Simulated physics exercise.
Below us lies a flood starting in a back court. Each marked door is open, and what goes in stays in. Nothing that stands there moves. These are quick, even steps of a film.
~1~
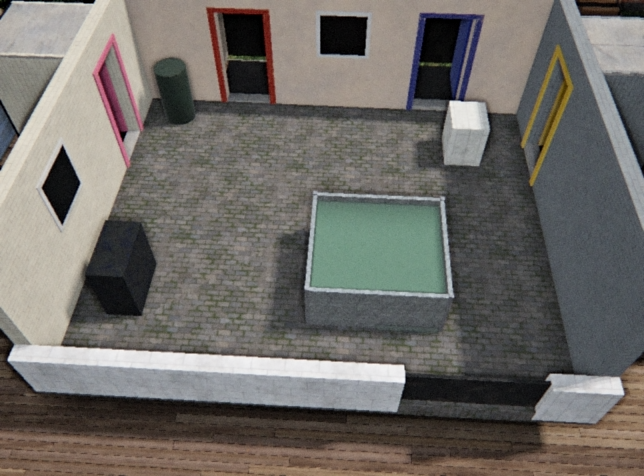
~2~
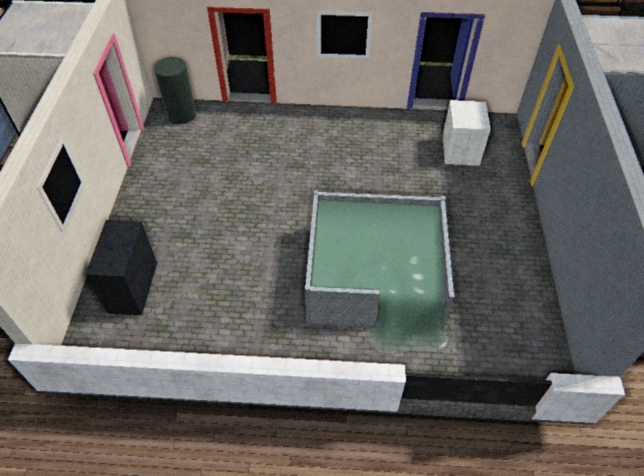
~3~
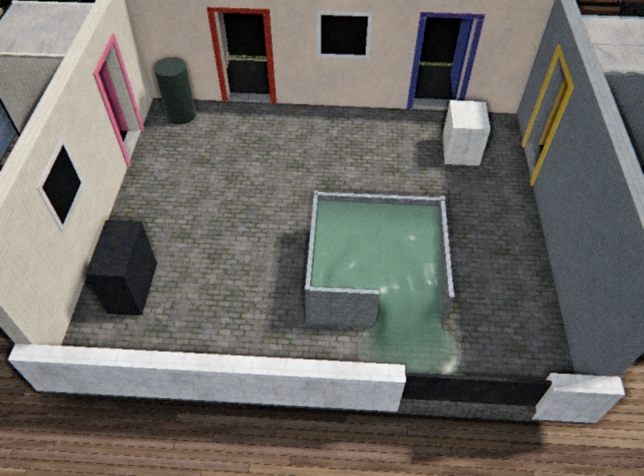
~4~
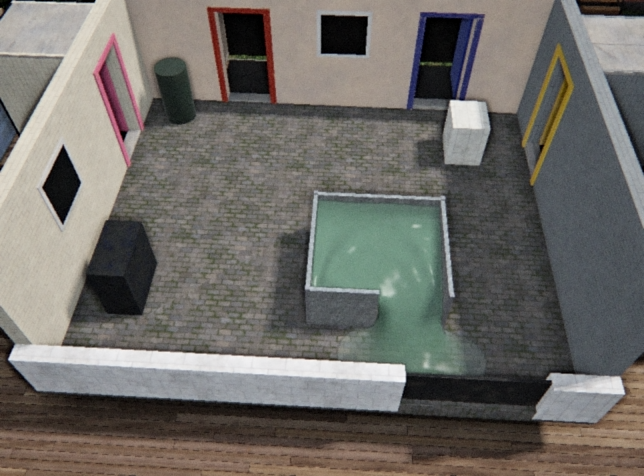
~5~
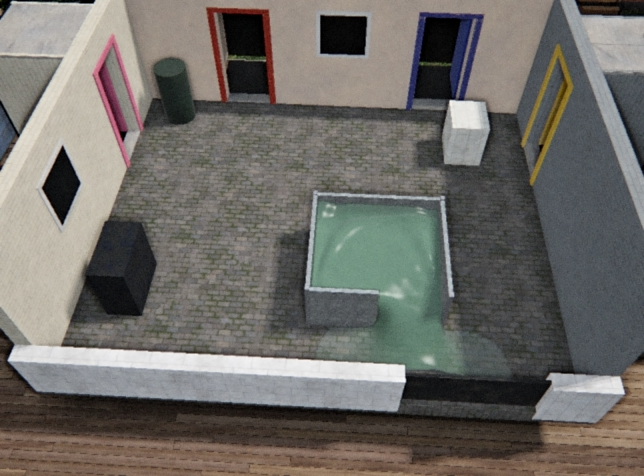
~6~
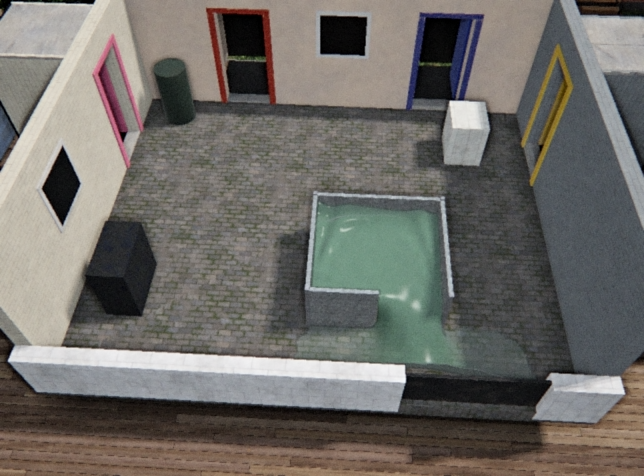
The clip opens on a walled, brick-paved courtyard with a square tank of still green water. Part of the tank's front wall is then gone at the right, and water pours through the gap onto the paving. It runs toward the low front wall and spreads out to the left and right along it.
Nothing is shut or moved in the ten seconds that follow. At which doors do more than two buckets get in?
The blue door holds within the limit; the yellow door holds within the limit; the red door floods; the pink door floods.
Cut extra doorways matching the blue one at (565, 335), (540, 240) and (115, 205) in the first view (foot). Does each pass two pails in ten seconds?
One after the other: Takes more, holds, lets less in.
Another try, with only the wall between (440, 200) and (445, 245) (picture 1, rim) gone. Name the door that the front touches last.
That is the pink-painted one.
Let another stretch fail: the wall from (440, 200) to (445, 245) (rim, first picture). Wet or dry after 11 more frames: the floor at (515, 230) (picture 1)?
Verdict: Under water.
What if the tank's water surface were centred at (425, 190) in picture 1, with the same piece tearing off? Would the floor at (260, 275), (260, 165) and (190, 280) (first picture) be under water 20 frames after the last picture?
In turn: Flooded, dry, wet.
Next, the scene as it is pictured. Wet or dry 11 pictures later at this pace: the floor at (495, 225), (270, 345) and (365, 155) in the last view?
In turn: Covered, covered, clear.
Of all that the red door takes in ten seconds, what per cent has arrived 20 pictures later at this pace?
I make it 0 per cent.
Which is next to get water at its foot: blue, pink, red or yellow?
That is the yellow one.
A moment on, water covers 15 % of the floor; the blue door not reached, the yellow door not reached, the red door not reached, the pink door not reached.
Next, water covers 35 % of the floor; the blue door not reached, the yellow door not reached, the red door not reached, the pink door not reached.
Then, water covers 60 % of the floor; the blue door not reached, the yellow door wet at the sill, nothing in, the red door not reached, the pink door not reached.
Later, water covers 90 % of the floor; the blue door wet at the sill, nothing in, the yellow door wet at the sill, nothing in, the red door under two buckets in, the pink door under two buckets in.
In the end, water covers 100 % of the floor; the blue door under two buckets in, the yellow door wet at the sill, nothing in, the red door far over two buckets in, the pink door over two buckets in.
